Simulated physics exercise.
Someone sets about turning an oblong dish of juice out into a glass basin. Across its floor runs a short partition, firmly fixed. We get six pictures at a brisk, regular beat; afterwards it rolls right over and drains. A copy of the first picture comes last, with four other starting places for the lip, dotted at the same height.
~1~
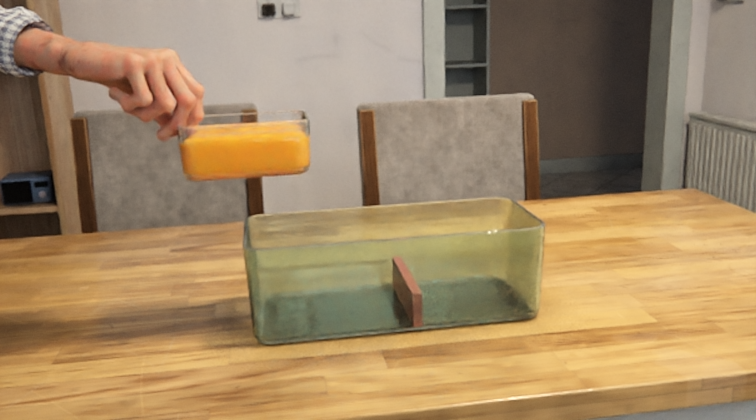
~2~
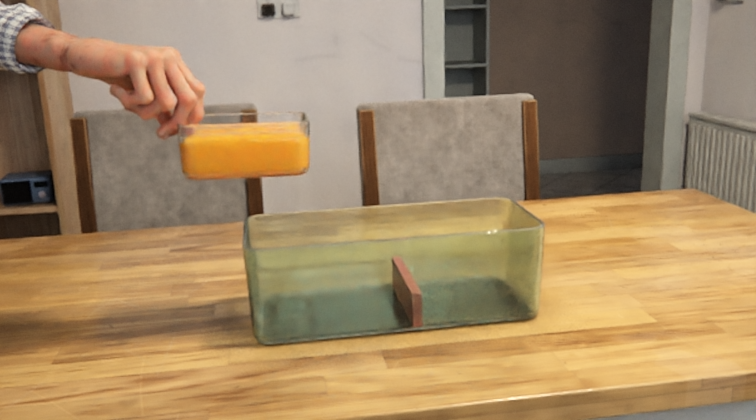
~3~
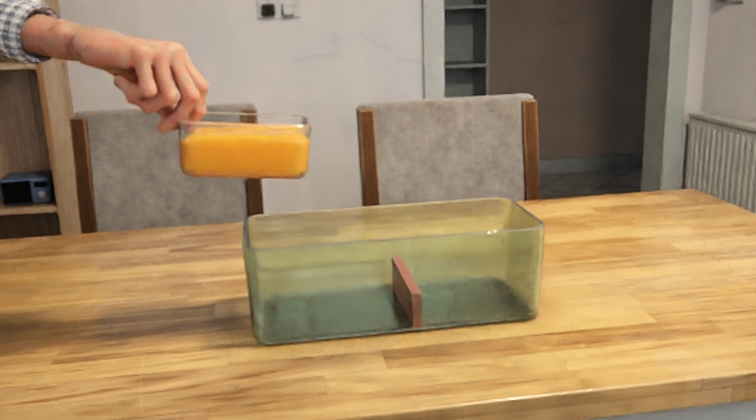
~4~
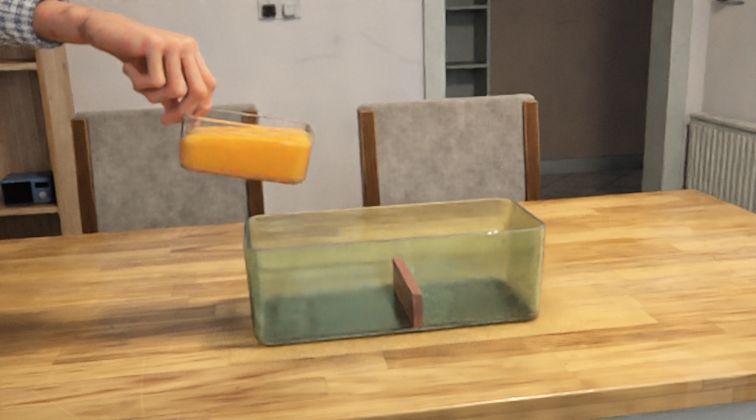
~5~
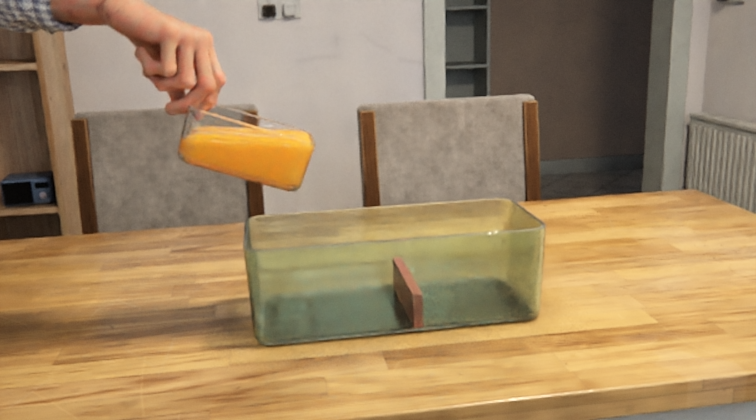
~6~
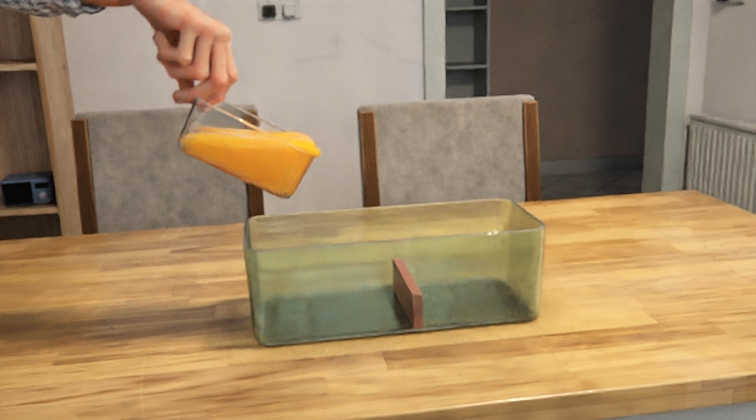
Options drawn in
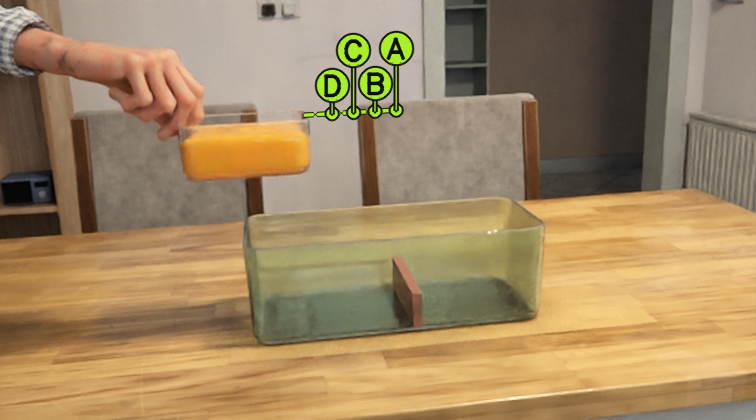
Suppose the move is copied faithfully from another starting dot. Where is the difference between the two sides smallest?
Take C.
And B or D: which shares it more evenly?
Here it is dot B.
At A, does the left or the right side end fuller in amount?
The right one.
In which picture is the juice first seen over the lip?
In picture 6.
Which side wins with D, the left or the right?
More ends on the left.
On the marked copy, A at (396, 110); B at (375, 111); C at (353, 112); D at (332, 113).
With A, about 19 % ends left of the wall and 80 % right of it.
With B, about 28 % ends left of the wall and 71 % right of it.
With C, about 50 % ends left of the wall and 49 % right of it.
With D, about 90 % ends left of the wall and 6 % right of it; 4 % is lost outside.
